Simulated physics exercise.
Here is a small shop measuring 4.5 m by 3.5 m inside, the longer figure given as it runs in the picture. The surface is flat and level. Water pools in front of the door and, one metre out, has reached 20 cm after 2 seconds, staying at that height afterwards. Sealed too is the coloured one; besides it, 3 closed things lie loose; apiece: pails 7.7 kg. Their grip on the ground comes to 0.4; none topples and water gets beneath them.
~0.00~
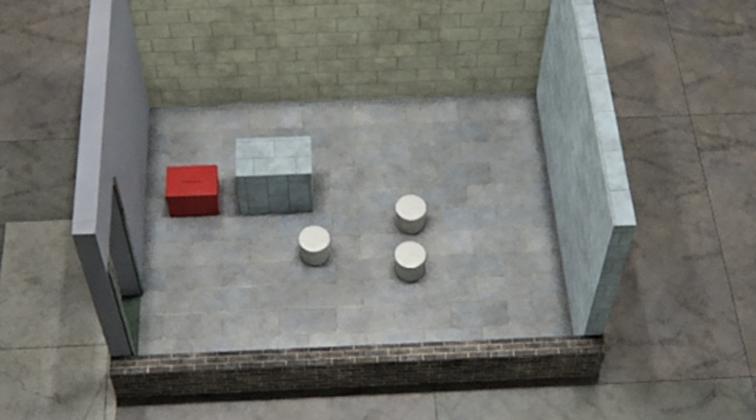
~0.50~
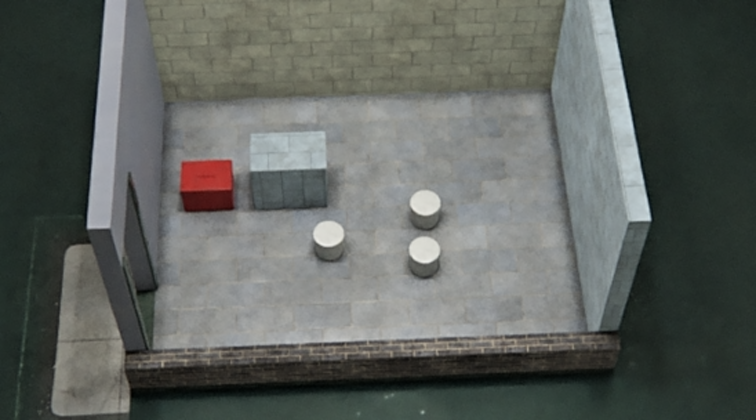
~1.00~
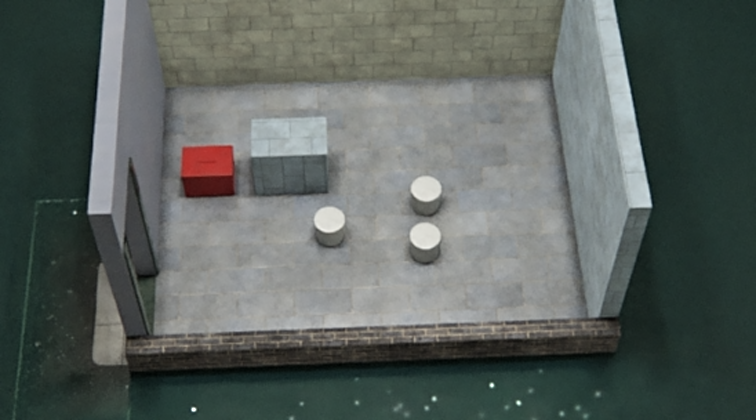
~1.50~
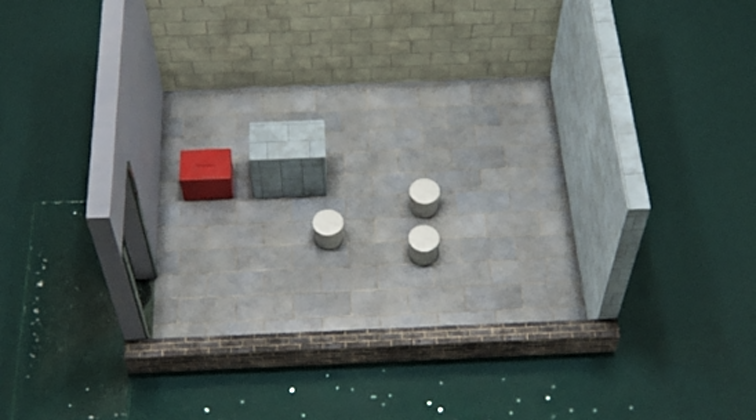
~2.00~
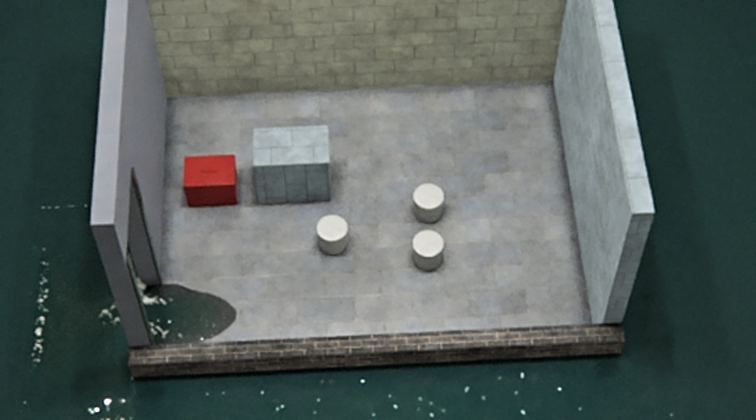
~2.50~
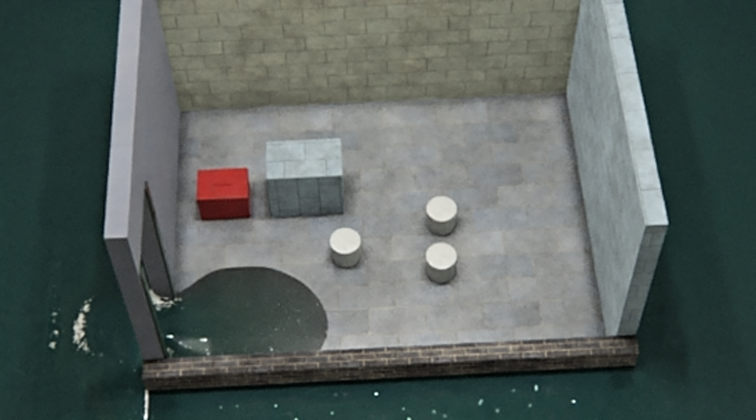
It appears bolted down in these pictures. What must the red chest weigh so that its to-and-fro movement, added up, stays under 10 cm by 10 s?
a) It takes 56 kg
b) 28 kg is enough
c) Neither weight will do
Option b: 28 kg is enough.
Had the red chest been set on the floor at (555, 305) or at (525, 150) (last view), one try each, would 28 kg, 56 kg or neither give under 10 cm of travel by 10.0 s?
For the first start the lighter one suffices; for the second the lighter one suffices.
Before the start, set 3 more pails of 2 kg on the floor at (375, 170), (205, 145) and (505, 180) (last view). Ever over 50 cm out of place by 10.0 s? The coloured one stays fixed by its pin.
The first comes out below the threshold, the second below the threshold, the third above the threshold.
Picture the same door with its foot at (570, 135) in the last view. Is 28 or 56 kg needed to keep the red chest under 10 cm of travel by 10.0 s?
Lab note: Upper mass required.
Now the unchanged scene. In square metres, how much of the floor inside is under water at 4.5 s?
8.5 m2.
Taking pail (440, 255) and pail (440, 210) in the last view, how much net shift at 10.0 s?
First 50 cm, then 0 cm.
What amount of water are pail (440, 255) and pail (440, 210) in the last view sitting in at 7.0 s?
Depths: Near 5 cm, then near 3 cm.
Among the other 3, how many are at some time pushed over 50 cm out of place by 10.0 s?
Answer: 0.
After 3.5 s the red chest would be 0 cm from its start with 28 kg and 0 cm from its start with 56 kg; 0 cm of water round it then.
After 4.5 s the red chest would be 0 cm from its start with 28 kg and 0 cm from its start with 56 kg; 1 cm of water round it then.
After 7.0 s the red chest would be 0 cm from its start with 28 kg and 0 cm from its start with 56 kg; 2 cm of water round it then.
After 10.0 s the red chest would be 0 cm from its start with 28 kg and 0 cm from its start with 56 kg; 2 cm of water round it then.
